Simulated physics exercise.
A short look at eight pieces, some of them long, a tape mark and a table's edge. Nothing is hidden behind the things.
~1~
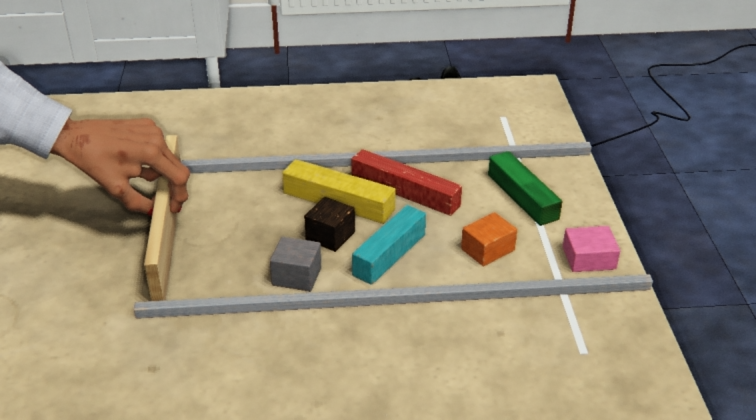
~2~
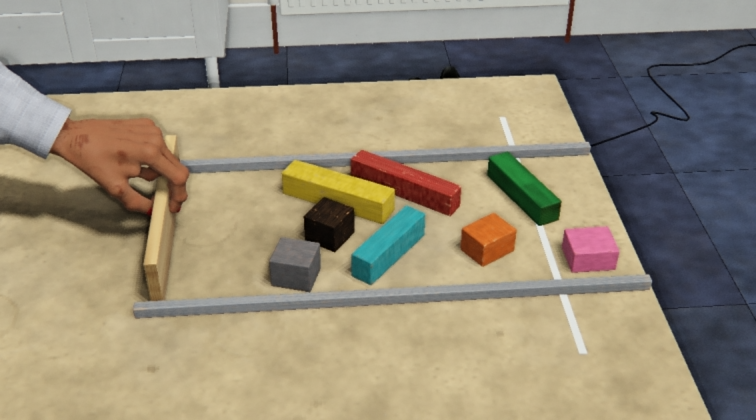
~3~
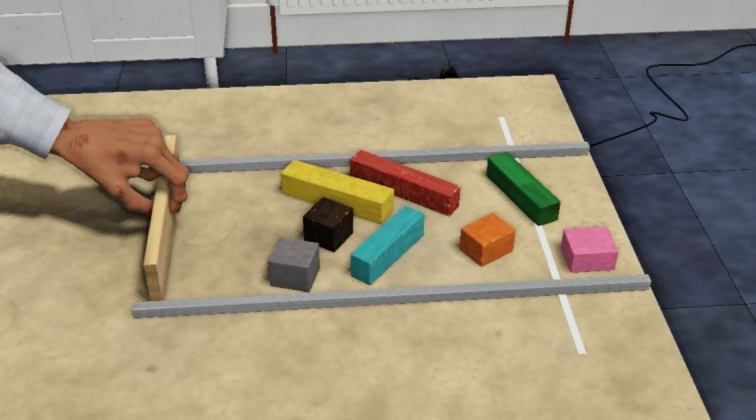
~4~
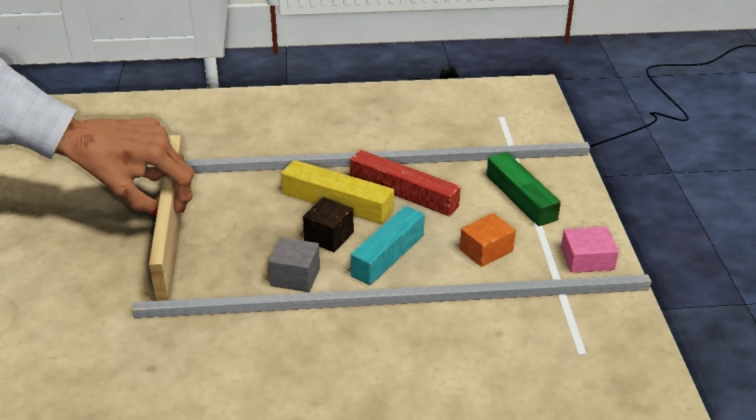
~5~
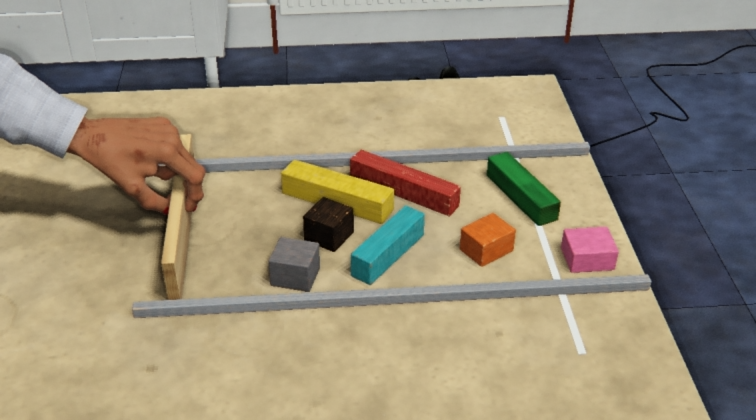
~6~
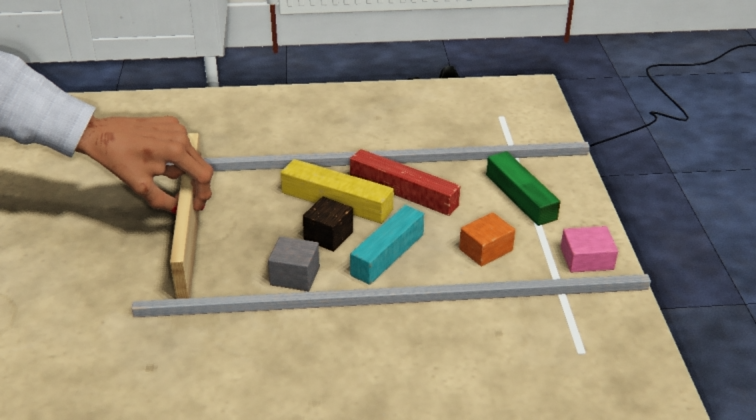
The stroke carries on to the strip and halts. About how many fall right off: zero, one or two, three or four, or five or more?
Here the number that fall off is one or two.
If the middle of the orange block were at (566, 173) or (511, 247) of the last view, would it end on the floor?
In that order, it falls; tumbles off.
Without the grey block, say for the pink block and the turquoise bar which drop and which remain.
The pink block comes down; the turquoise bar holds on.
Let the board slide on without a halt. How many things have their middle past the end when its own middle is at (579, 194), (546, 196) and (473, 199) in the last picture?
In that order 6, 3 and 0.
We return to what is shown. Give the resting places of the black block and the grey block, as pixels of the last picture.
The black block at (555, 208), the grey block at (569, 242).
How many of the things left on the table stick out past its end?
That would be 4.
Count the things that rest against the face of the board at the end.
3 of them.
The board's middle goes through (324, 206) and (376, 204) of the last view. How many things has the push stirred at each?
First 4, then 6.
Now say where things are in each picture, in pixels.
Pink block (591, 249); green stick (524, 188); orange block (489, 239); board (165, 215); tape (537, 217), in the first frame.
Green stick (523, 188); black block (329, 224), in the second frame.
Orange block (487, 240); board (165, 215), in the third frame.
Pink block (589, 250); yellow bar (337, 192), in the fourth frame.
Green stick (522, 188); grey block (295, 264), in the fifth frame.
Pink block (589, 249); green stick (522, 187); orange block (487, 239); board (188, 213); tape (535, 217), in the sixth frame.
Soon after, none off yet; pink block at rest near (589, 249); green stick at rest near (522, 187); orange block at rest near (487, 239).
Then, none off yet; pink block at rest near (593, 250); green stick moving near (526, 187); orange block moved about its own width near (544, 252).
At rest, the number that fall off is one or two; fallen, orange block and pink block.
